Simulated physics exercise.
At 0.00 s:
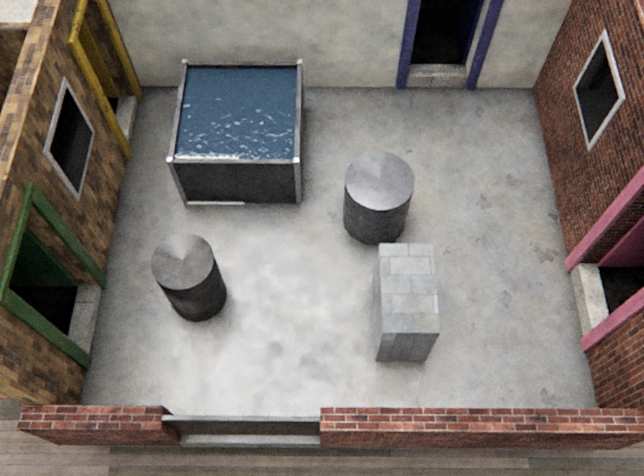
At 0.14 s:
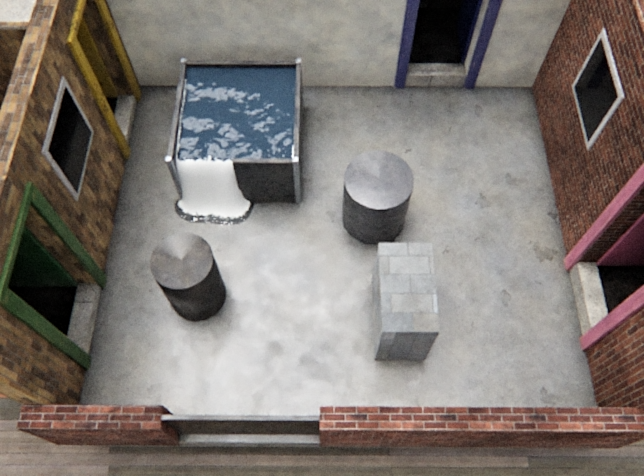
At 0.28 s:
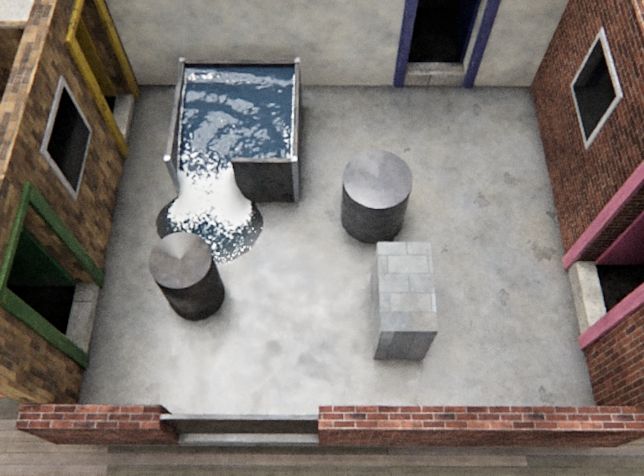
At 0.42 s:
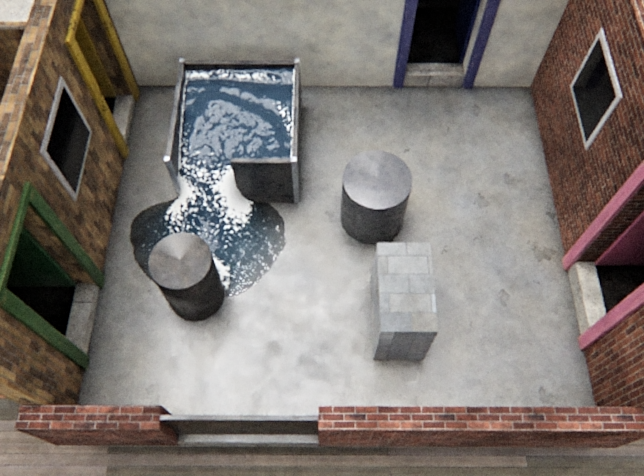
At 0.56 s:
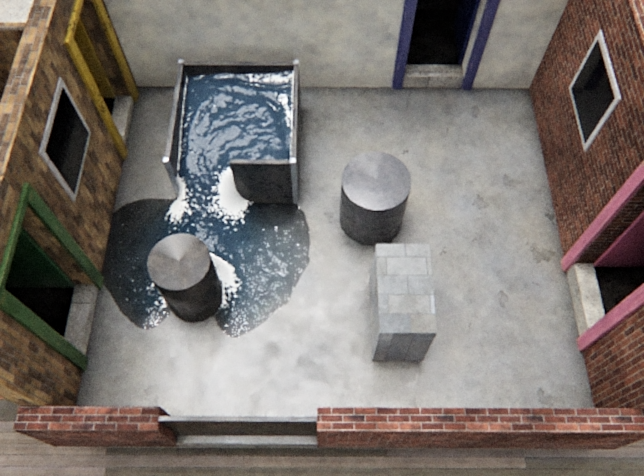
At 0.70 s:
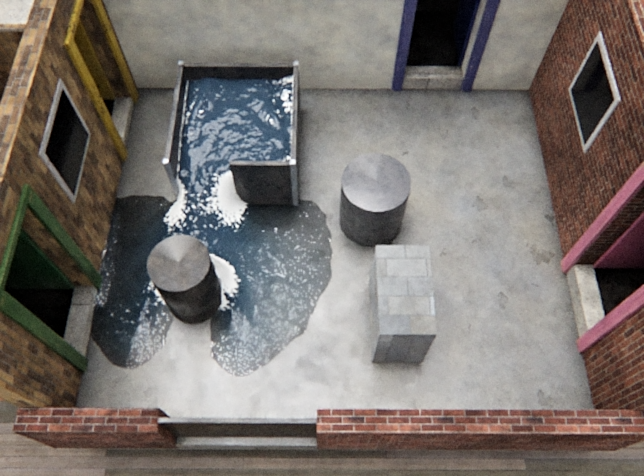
At the start, still water fills an open tank in a walled court with cylinders and a block standing on dry floor. Part of the tank's front wall gives way and water pours out, foaming around the nearer left cylinder, then spreads wide across the floor and reaches the green door at left.
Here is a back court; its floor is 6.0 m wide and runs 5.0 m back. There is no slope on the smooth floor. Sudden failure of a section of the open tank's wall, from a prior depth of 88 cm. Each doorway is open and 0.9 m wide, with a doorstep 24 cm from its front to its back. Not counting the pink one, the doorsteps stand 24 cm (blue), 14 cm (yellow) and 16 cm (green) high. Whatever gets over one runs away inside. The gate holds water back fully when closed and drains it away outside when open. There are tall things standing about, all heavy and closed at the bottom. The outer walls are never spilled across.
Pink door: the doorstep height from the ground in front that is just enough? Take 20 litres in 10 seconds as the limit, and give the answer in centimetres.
7.5 cm.
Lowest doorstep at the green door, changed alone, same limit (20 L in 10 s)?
The green one would have to be about 30 cm high.
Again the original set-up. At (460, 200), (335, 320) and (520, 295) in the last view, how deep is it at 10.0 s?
5, 5 and 6 cm, respectively.
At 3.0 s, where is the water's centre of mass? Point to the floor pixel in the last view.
(256, 261), roughly.
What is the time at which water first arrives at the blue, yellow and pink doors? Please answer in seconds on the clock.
The blue door at 6.0 seconds, the yellow door at 2.4 seconds, the pink door at 2.8 seconds.
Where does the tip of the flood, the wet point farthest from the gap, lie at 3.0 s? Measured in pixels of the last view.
At about (593, 424).
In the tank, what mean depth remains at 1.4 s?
Average depth: Approx. 51 cm.
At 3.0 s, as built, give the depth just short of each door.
In cm: Blue 0, yellow 2, pink 7, green 20.
After 1.4 s water covers 30 % of the floor, deepest (50 cm) near (201, 266); it has not reached the pink door.
After 3.0 s water covers 55 % of the floor, deepest (38 cm) near (370, 333); 7 cm at the pink door, 0 litres in over its 27 cm doorstep.
After 10.0 s water covers 95 % of the floor, deepest (11 cm) near (378, 185); 6 cm at the pink door, 0 litres in over its 27 cm doorstep.
At the pink door as built, the water arrived by 2.9 s and peaked near 13 cm at 3.8 s.
Run again over the same 10 s with other heights there, 36 litres in over 6 cm, 10 litres over 8.5 cm. The limit of 20 litres is kept from about 7.5 cm up.
